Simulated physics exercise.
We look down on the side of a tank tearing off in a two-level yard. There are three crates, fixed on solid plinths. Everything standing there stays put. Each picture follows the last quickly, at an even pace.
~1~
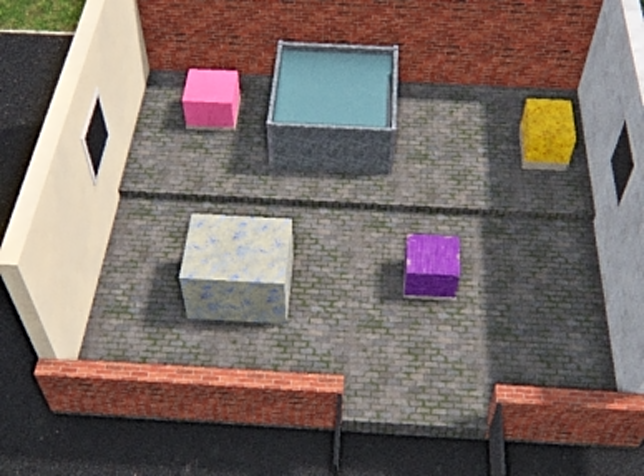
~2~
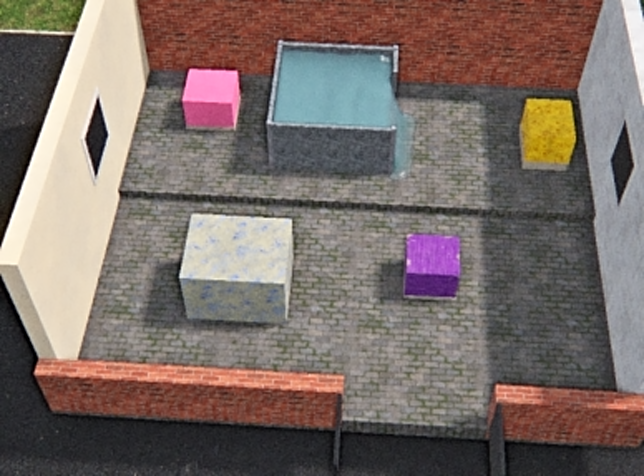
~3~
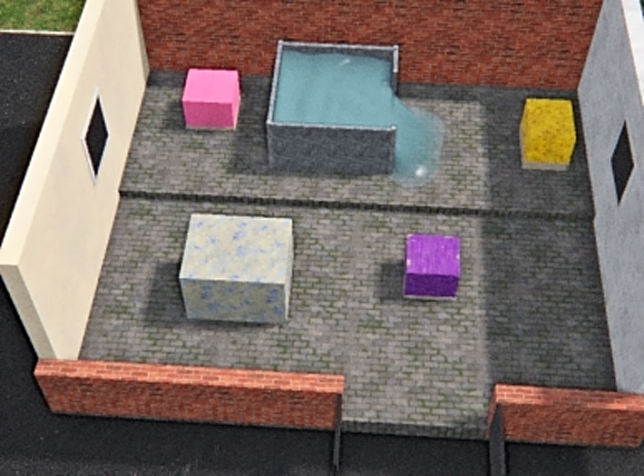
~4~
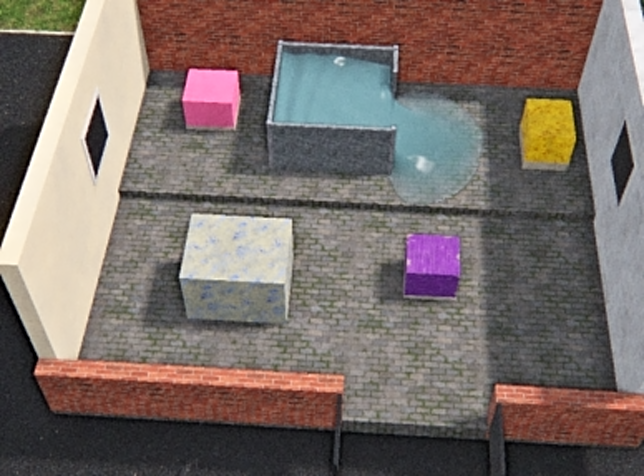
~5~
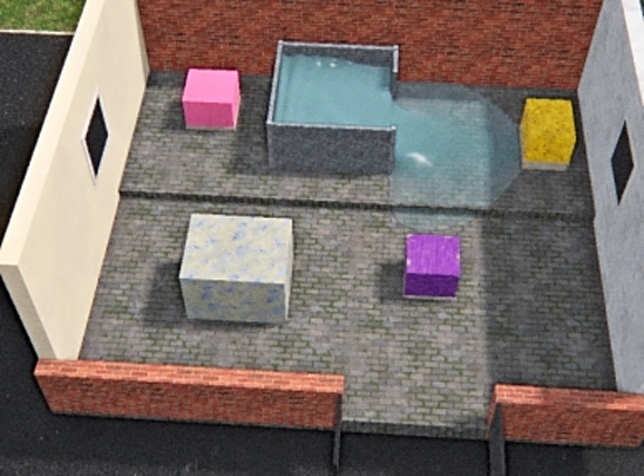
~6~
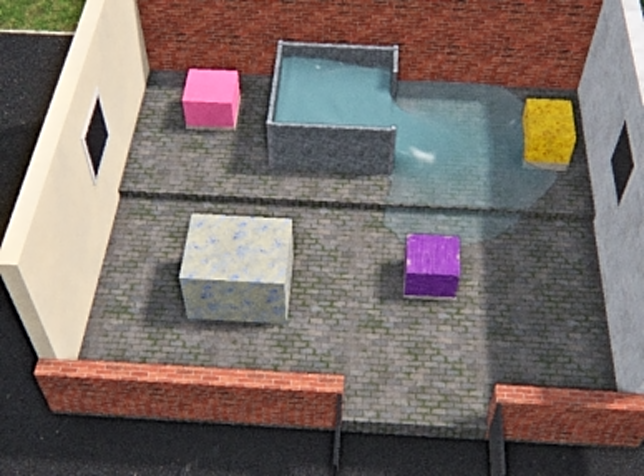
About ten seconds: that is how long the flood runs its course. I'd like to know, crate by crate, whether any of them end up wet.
Here is how they end up: The yellow crate gets wet; the pink crate is left dry; the purple crate gets wet.
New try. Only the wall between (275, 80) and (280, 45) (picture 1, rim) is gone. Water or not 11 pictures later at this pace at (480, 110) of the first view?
Untouched.
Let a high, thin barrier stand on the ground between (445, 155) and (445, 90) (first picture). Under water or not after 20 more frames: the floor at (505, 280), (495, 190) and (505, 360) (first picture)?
As listed: Awash, awash, covered.
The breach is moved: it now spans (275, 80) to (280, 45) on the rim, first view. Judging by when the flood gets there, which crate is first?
It's the pink crate.
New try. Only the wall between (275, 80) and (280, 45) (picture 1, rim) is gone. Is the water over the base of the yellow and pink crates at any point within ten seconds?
As I see it, the yellow crate is not reached, and the pink crate gets reached.
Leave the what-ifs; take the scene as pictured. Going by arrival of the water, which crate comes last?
Last is the pink-painted one.
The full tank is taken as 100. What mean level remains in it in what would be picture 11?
That comes to some 52 per cent.
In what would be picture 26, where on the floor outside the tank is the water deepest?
Around (574, 417).
A moment on, water covers 30 % of the floor; the yellow crate water round its plinth, the pink crate not reached, the purple crate water round its plinth.
Next, water covers 35 % of the floor; the yellow crate water round its plinth, the pink crate not reached, the purple crate water round its plinth.
Then, water covers 45 % of the floor; the yellow crate water round its plinth, the pink crate not reached, the purple crate water round its plinth.
Later, water covers 75 % of the floor; the yellow crate water round its plinth, the pink crate water round its plinth, the purple crate water round its plinth.
In the end, water covers 90 % of the floor; the yellow crate was topped, the pink crate stayed above the water, the purple crate was topped.
